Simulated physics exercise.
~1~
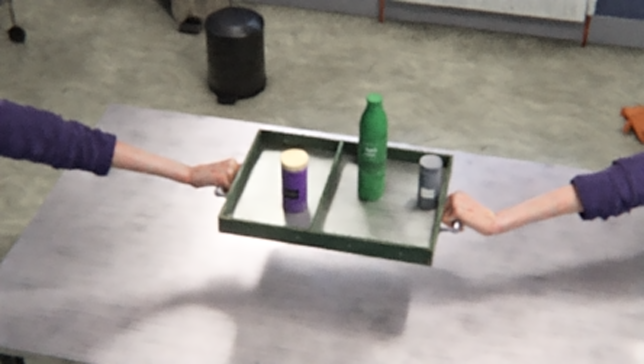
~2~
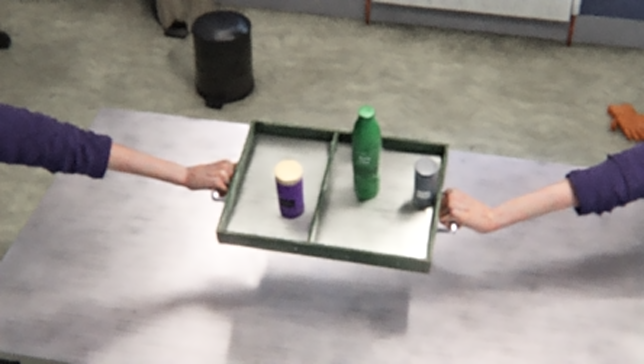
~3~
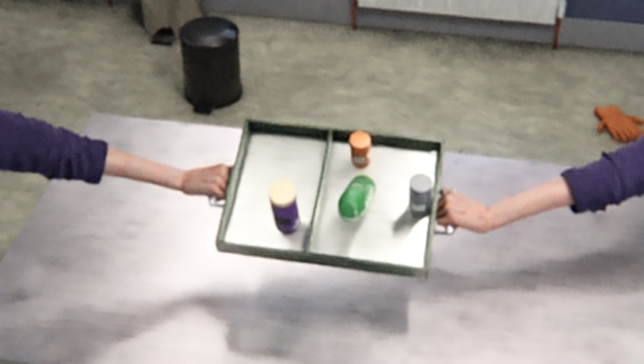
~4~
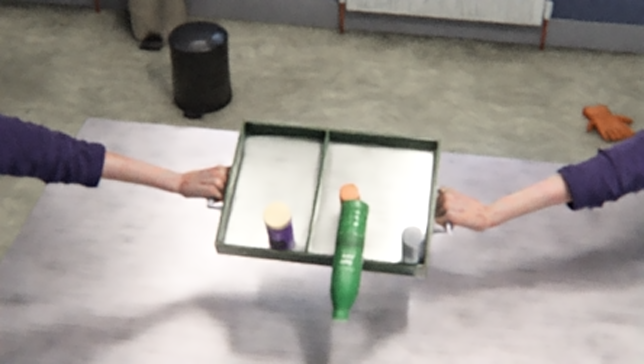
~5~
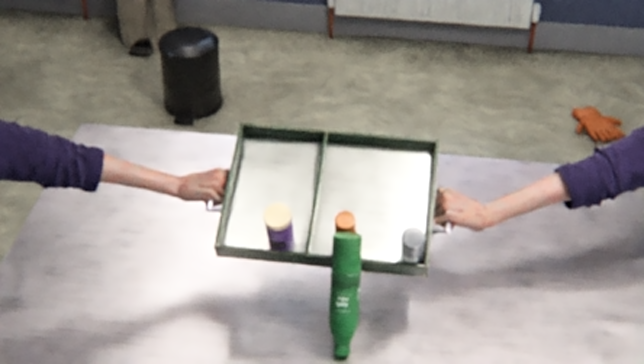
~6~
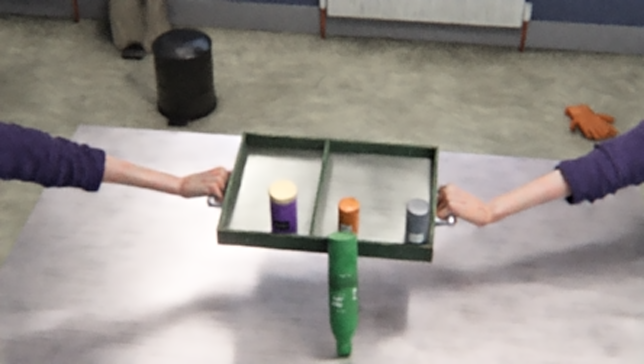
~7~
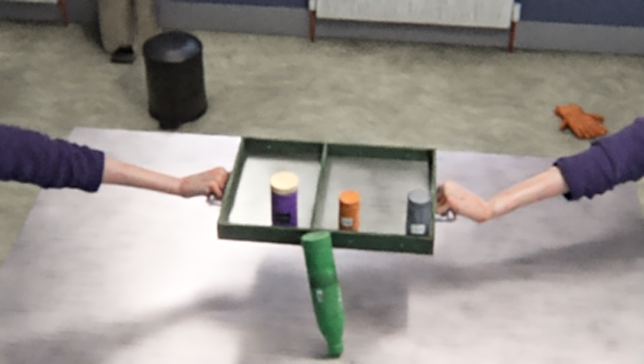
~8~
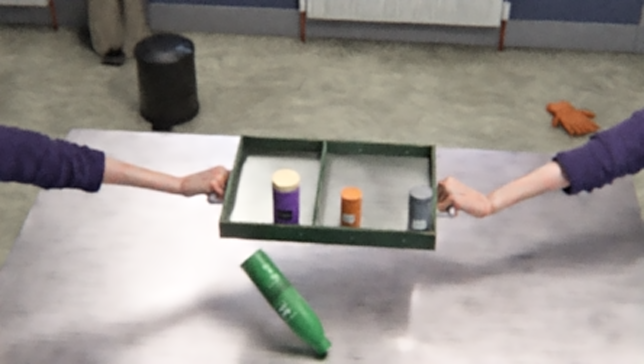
Two hands in purple sleeves hold a green-rimmed tray by its ends above a pale table, seen from above, with a black bin and an orange glove on the floor beyond. A purple jar stands left of the cross bar, with a tall green bottle and a grey shaker to the right. The tray tips towards the viewer and the bottle topples, revealing an orange shaker behind it. The bottle drops over the near edge as the others slide forward. The tray levels, and the bottle tilts upside down below it while the other three stand upright aboard.
